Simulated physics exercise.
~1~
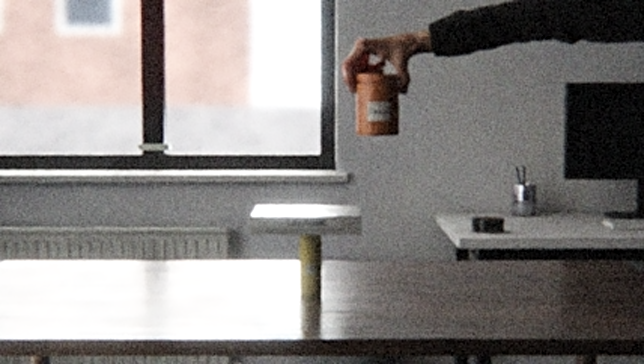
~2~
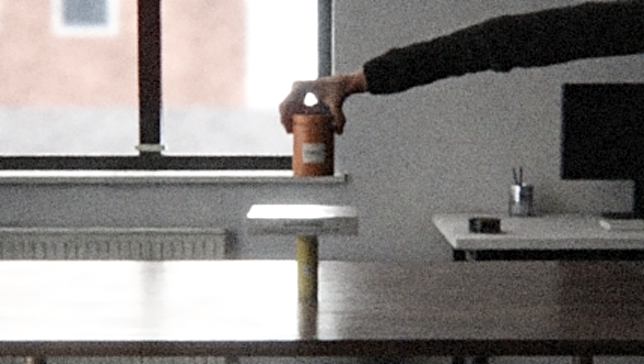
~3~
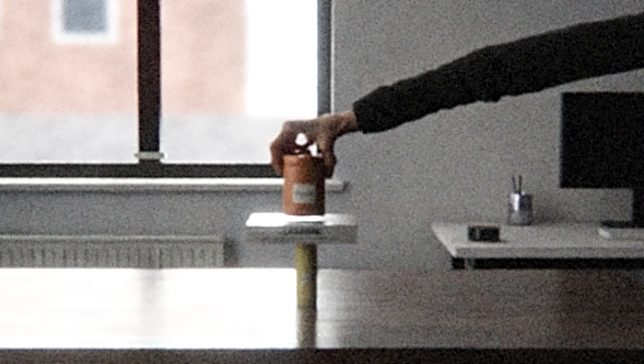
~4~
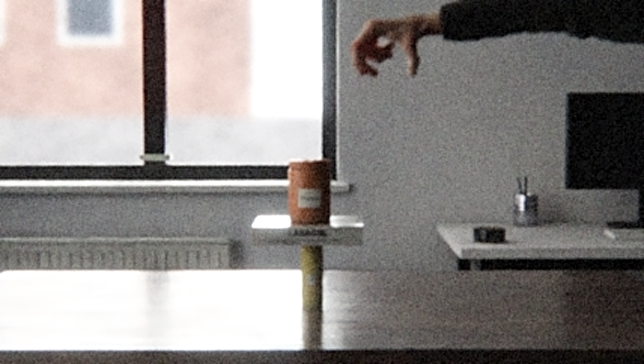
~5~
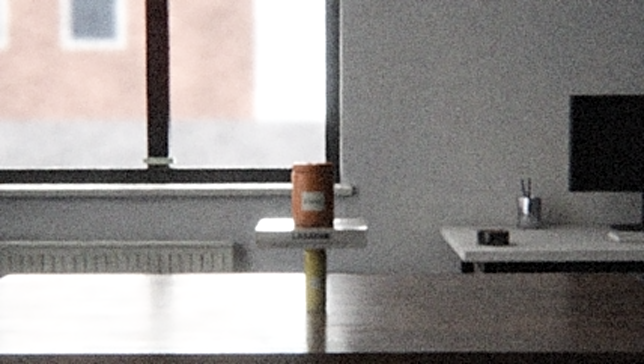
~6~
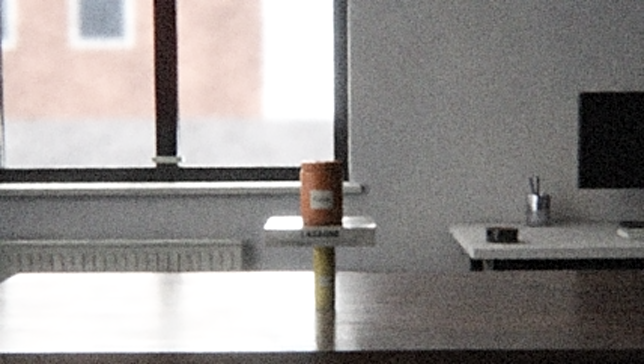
Orange jar being lowered by a hand onto a white packet atop a yellow shaker, then staying upright after release.
